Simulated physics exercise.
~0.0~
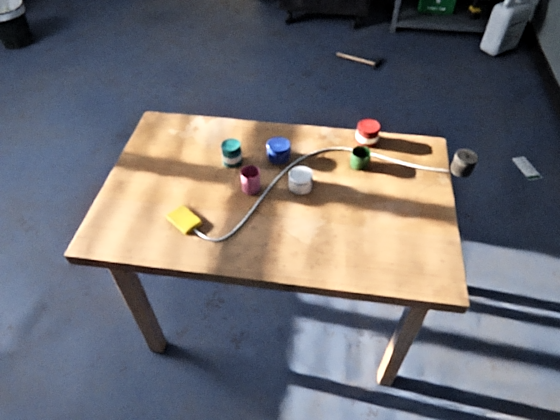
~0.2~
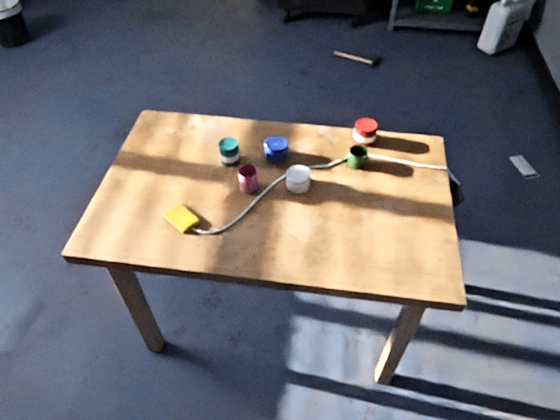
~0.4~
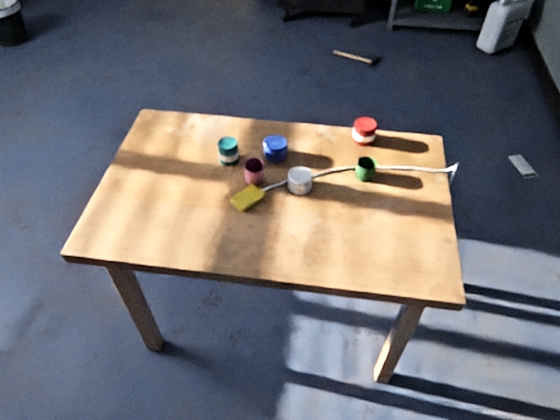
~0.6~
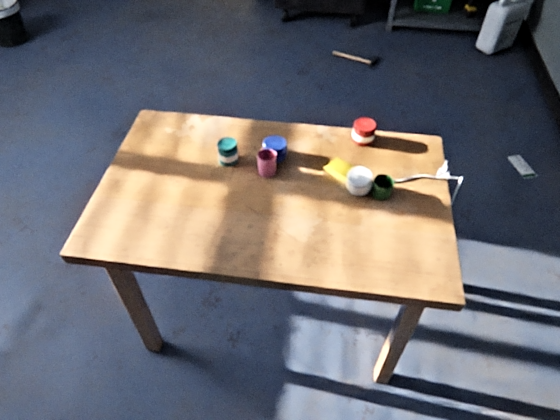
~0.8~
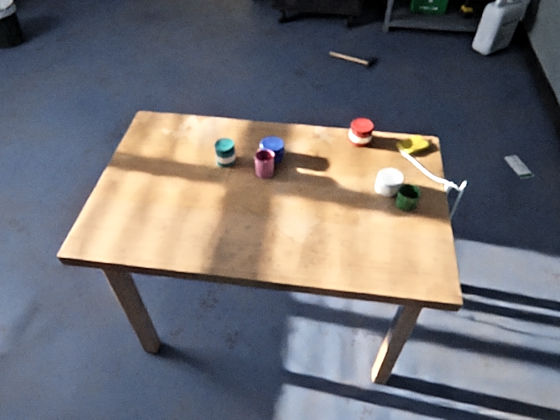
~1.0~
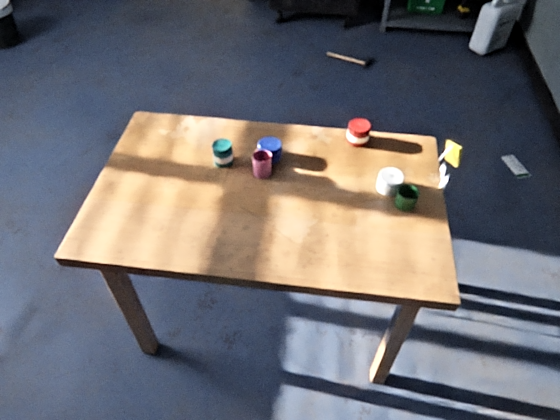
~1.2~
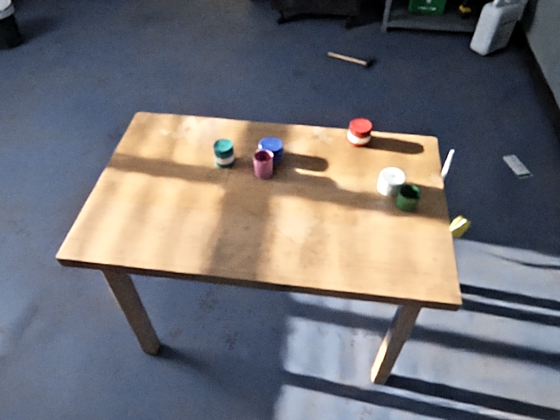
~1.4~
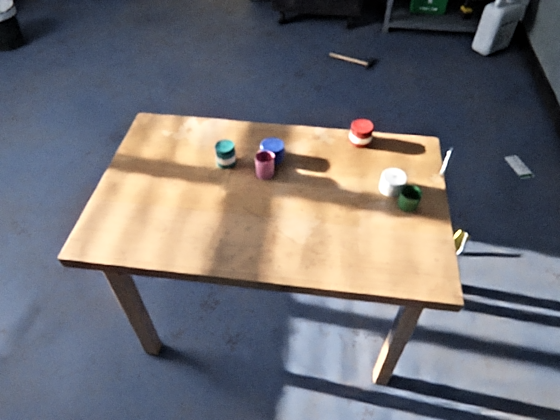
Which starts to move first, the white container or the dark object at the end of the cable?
The dark object moves first, dropping at the right side of the table while the white container is still in its place. The white container shifts to the right only later.
